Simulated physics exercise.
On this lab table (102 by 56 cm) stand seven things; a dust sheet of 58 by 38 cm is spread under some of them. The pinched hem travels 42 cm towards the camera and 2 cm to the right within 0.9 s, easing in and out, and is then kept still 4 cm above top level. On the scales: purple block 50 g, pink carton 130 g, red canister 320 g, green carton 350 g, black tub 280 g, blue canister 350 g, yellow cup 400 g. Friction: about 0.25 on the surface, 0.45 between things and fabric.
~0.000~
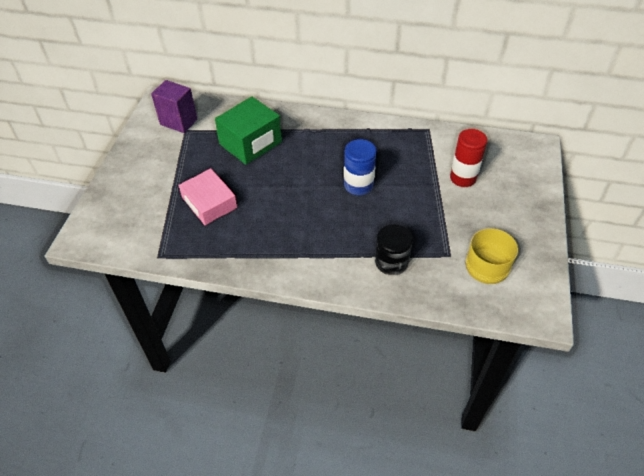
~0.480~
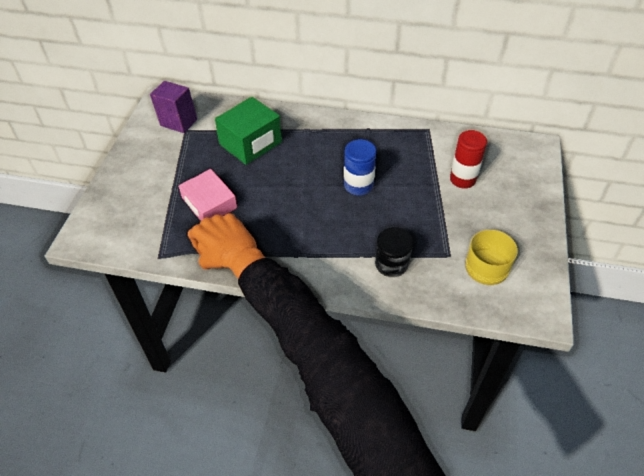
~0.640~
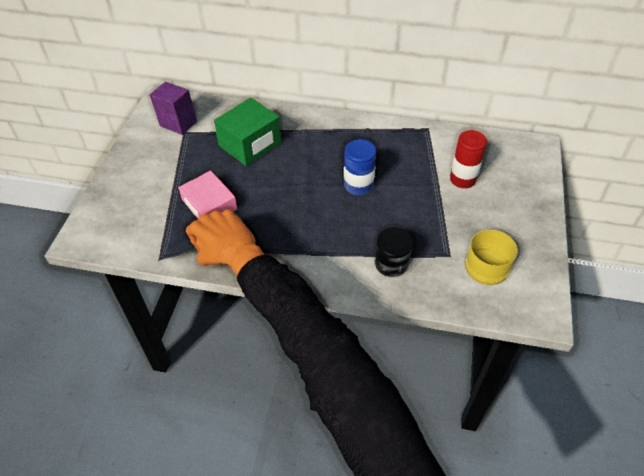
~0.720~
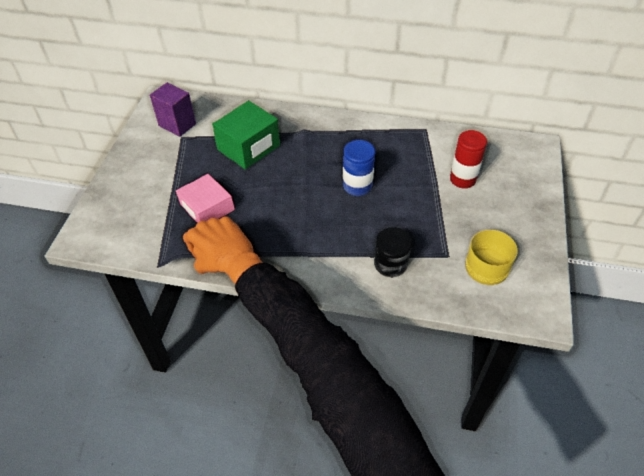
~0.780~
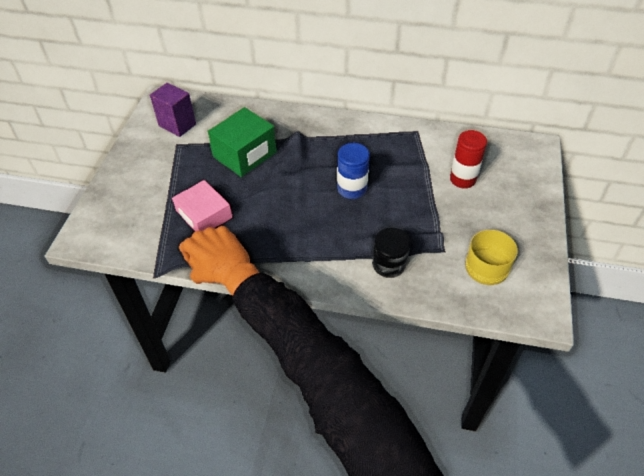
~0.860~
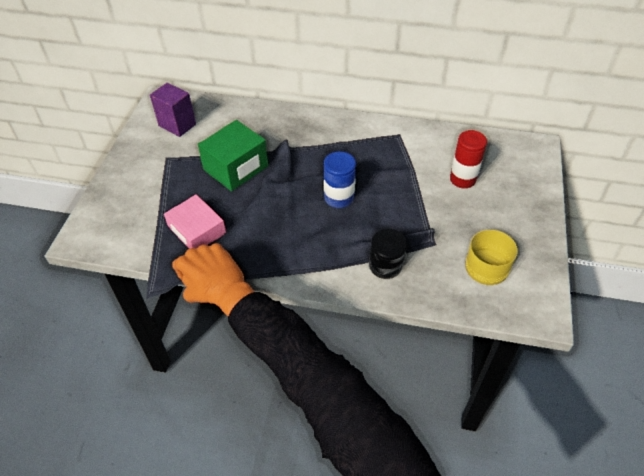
On a lab table, a hand gripped the near left edge of a dark cloth and dragged it forward and slightly left, wrinkling it, as the pink, green, blue and black items moved along.
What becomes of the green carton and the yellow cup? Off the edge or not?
The green carton drops off, the yellow cup keeps to the top.
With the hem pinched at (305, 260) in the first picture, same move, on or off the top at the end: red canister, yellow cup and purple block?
In that case: Red canister stays on, yellow cup stays on, purple block stays up.
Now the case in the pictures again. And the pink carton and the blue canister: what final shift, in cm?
About: Pink carton off the top, blue canister over the edge.
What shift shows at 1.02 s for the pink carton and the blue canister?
Pink carton 20 cm, blue canister 15 cm.
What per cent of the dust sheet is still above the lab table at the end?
About 0 per cent.
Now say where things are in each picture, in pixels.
In the first picture, green carton (247, 116); yellow cup (494, 246); dust sheet corners (157, 259) (430, 129) (451, 257).
In the second picture, black tub (395, 240); dust sheet corners (430, 129) (451, 257); grip (205, 254).
In the third picture, pink carton (206, 192); dust sheet corners (429, 129) (451, 257); grip (203, 250).
In the fourth picture, pink carton (204, 194); green carton (245, 121); dust sheet corners (427, 129) (449, 257); grip (201, 258).
In the fifth picture, pink carton (201, 201); blue canister (354, 153); green carton (241, 128); dust sheet corners (176, 145) (418, 131); grip (197, 267).
In the sixth picture, green carton (232, 141); yellow cup (494, 247); dust sheet corners (166, 158) (400, 134) (436, 245); grip (191, 285).
By 1.0 s, 85 % of the dust sheet is still over the top; green carton 20 cm off its start, pink carton 18 cm off its start, blue canister 15 cm off its start.
By 1.2 s, 55 % of the dust sheet is still over the top; green carton 35 cm off its start, pink carton 32 cm off its start, blue canister 29 cm off its start.
By 1.4 s, 35 % of the dust sheet is still over the top; green carton 49 cm off its start at (122, 297), pink carton over the edge, blue canister 38 cm off its start at (236, 274).
By 1.5 s, 10 % of the dust sheet is still over the top; green carton over the edge, pink carton over the edge, blue canister over the edge.
By 3.1 s, 0 % of the dust sheet is still over the top; green carton over the edge, yellow cup 0 cm off its start at (494, 248), blue canister over the edge, pink carton over the edge.
